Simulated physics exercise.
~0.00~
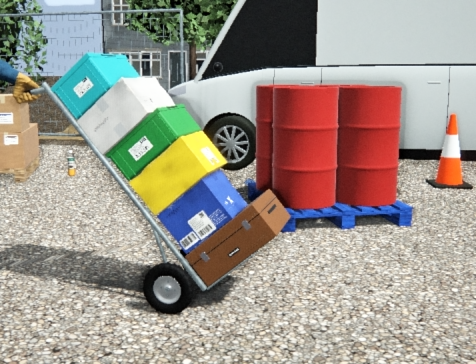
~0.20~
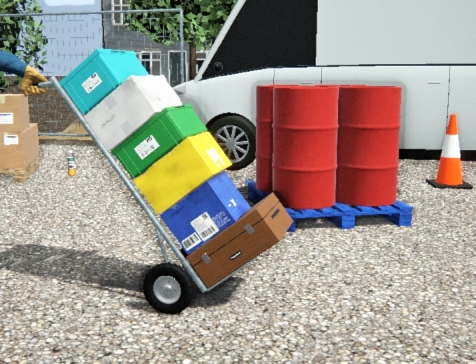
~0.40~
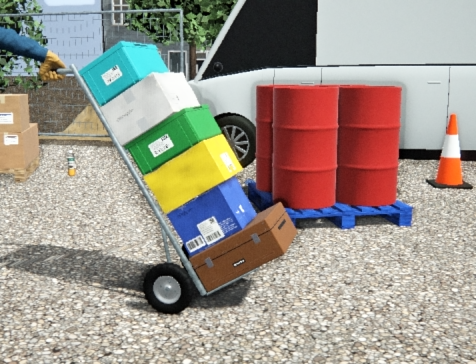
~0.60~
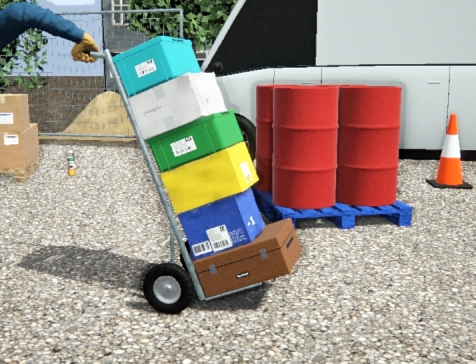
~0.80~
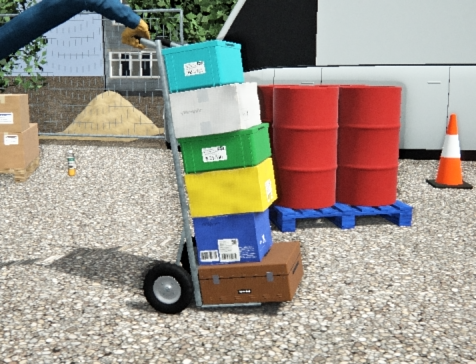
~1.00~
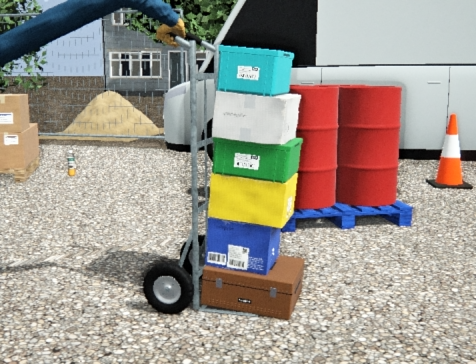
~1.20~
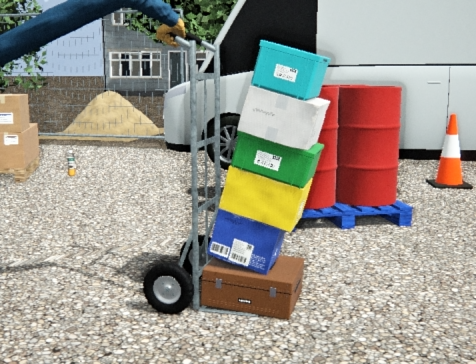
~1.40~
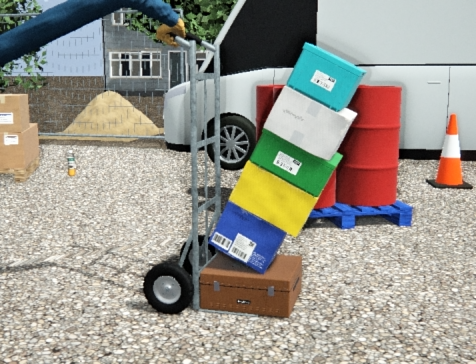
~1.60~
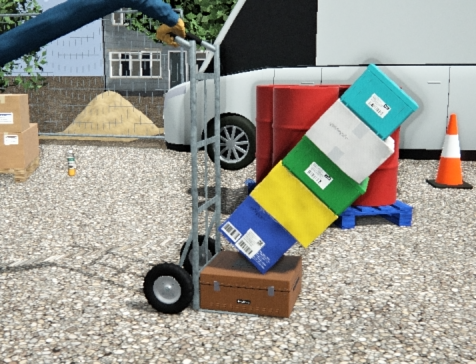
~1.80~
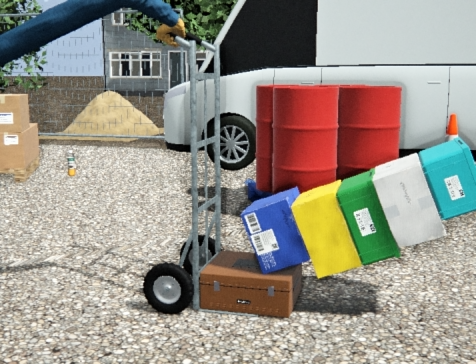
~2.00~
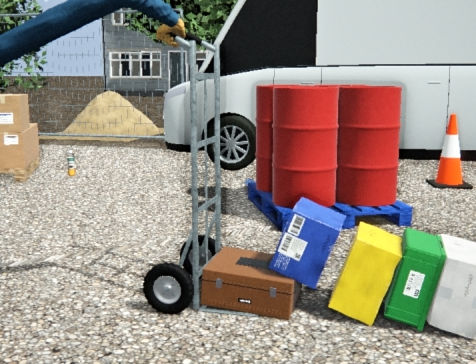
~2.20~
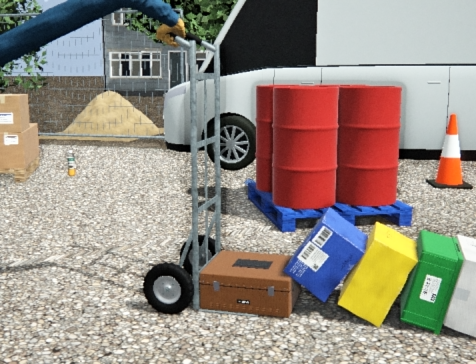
A sack truck stacked with colourful boxes was tipped upright by a gloved hand, and the boxes above the brown toolbox leaned right and toppled onto the gravel, leaving the toolbox in place with the blue parcel slumped against its side.
